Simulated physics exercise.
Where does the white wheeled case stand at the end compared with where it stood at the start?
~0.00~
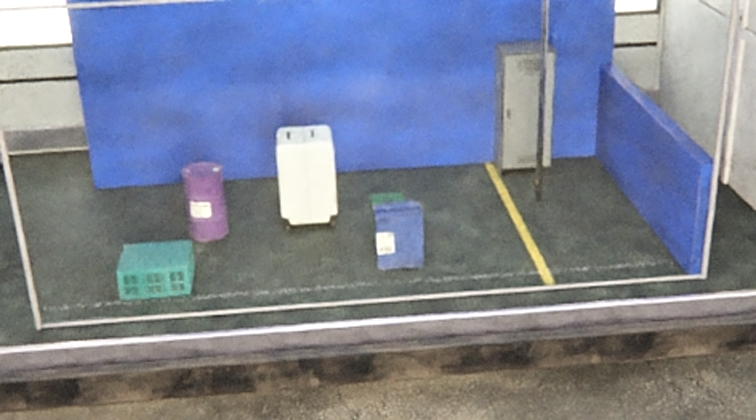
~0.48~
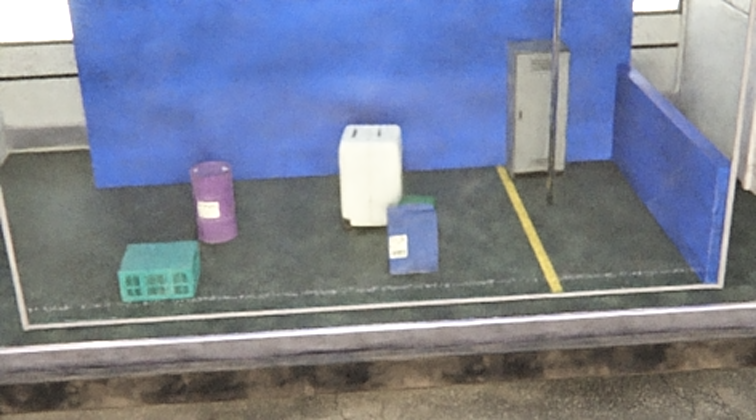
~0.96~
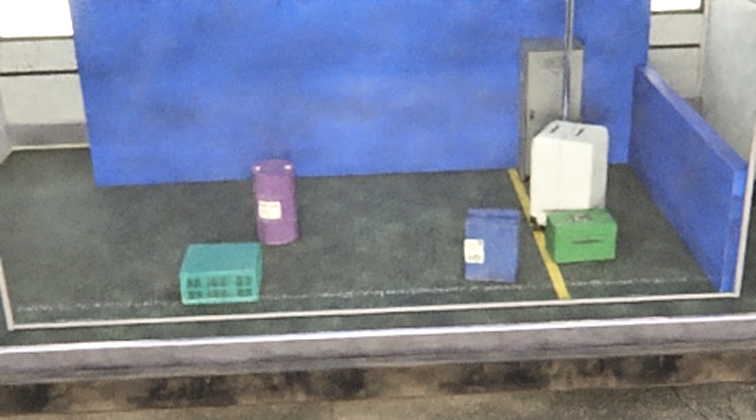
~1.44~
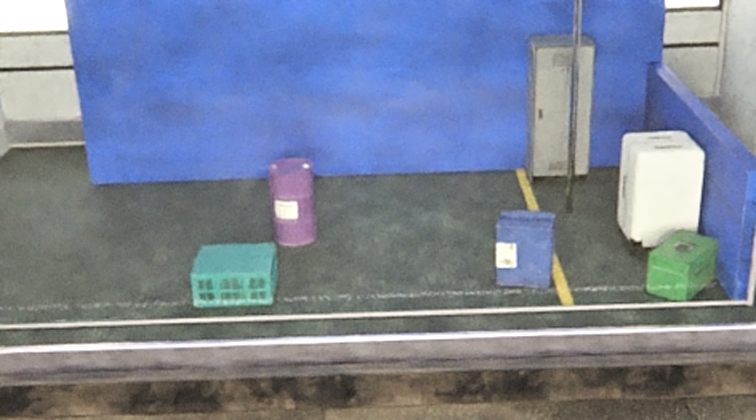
At the start it stands left of the yellow line, between the purple drum and the blue pack. At the end it stands right of the line, close to the low blue wall and just behind the green toolbox.
The open bay of a tram, with a dark floor and blue walls, is seen from in front and slightly above as the view drifts a little sideways. A teal crate, a purple drum, a white wheeled case and a blue pack, with a green toolbox mostly hidden behind it, stand left of a yellow line near a grey locker. The white case moves right first, behind the pack. Then it and the toolbox cross the line, while the pack, drum and crate shift right less far. Finally the case and toolbox rest near the low right wall, and the upright pack stops just short of the line.
